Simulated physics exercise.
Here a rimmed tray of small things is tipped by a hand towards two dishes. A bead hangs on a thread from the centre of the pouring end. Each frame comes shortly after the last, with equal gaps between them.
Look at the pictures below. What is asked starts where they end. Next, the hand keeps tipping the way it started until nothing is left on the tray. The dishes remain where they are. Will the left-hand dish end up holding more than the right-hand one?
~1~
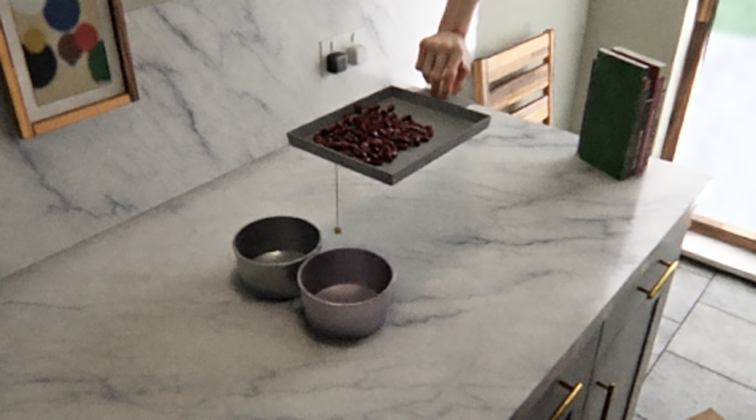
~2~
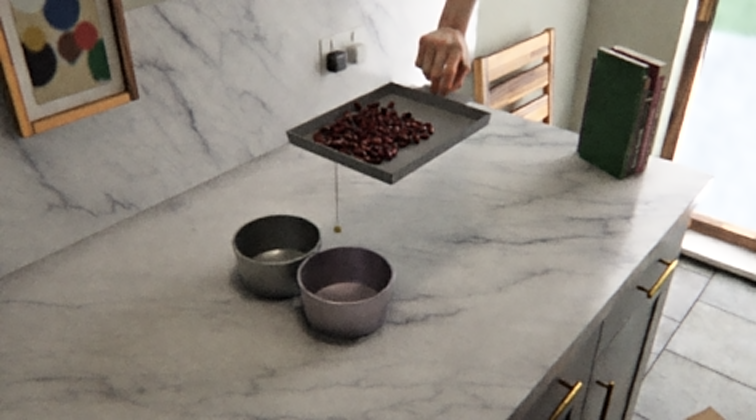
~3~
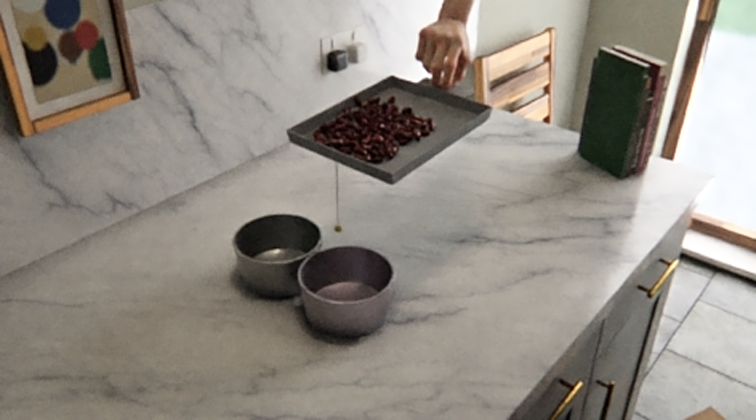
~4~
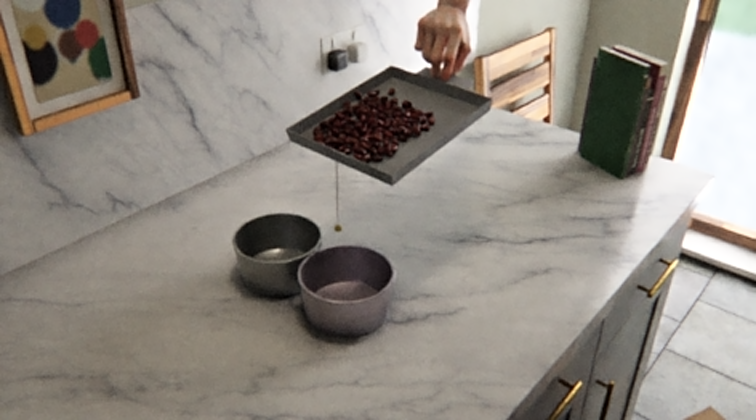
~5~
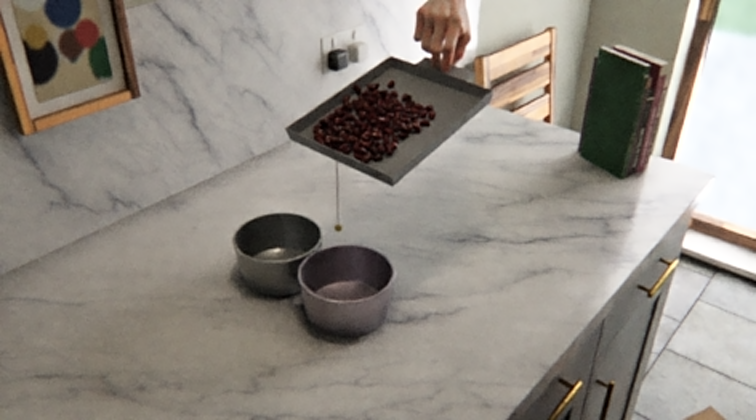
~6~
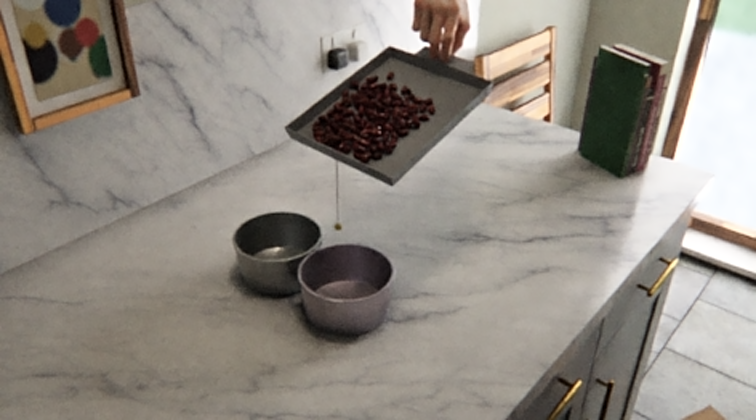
Bigger share: Right.
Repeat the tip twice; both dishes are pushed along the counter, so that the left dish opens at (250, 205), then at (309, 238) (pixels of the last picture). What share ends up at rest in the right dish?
Roughly 40 % and 40 %.
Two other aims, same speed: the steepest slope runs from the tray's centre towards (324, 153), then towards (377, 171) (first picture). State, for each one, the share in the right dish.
Shares: 10 %, then 80 %.
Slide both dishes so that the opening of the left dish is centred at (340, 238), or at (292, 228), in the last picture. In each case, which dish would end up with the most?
The left-placed dish first, the right-placed dish second.
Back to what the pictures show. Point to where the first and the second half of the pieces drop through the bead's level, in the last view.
Around (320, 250), followed by around (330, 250).
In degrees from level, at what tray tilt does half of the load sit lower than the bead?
A tilt of roughly 110°.
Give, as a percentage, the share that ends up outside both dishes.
I'd put it near 10 per cent of the load.
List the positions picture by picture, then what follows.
In the first frame, corners of the pouring end (289, 132) and (392, 173), level; middle of the load (370, 132), kidney beans; left dish (246, 273); right dish (314, 313); bead on its thread (338, 231).
In the second frame, corners of the pouring end (289, 131) and (392, 172), level; middle of the load (370, 130).
In the third frame, corners of the pouring end (289, 130) and (392, 172), tipped barely, lowest at the right corner; middle of the load (371, 127).
In the fourth frame, corners of the pouring end (289, 129) and (392, 173), tipped a little, lowest at the right corner; middle of the load (370, 123).
In the fifth frame, corners of the pouring end (288, 128) and (391, 174), tipped a little, lowest at the right corner; middle of the load (370, 119).
In the sixth frame, corners of the pouring end (287, 127) and (391, 175), tipped clearly, lowest at the right corner; middle of the load (370, 114); left dish (246, 269); right dish (315, 309).
Just after the last frame, tray tipped steeply; almost all on the tray; just a few in the air.
A moment on, tray tipped past a quarter turn; almost all on the tray; just a few in the right dish; just a few in the air.
Further on, tray tipped past a quarter turn; roughly two thirds in the right dish; roughly a quarter in the left dish; about a tenth outside both.
When it is over, tray tipped past a quarter turn; roughly two thirds in the right dish; roughly a quarter in the left dish; about a tenth outside both.
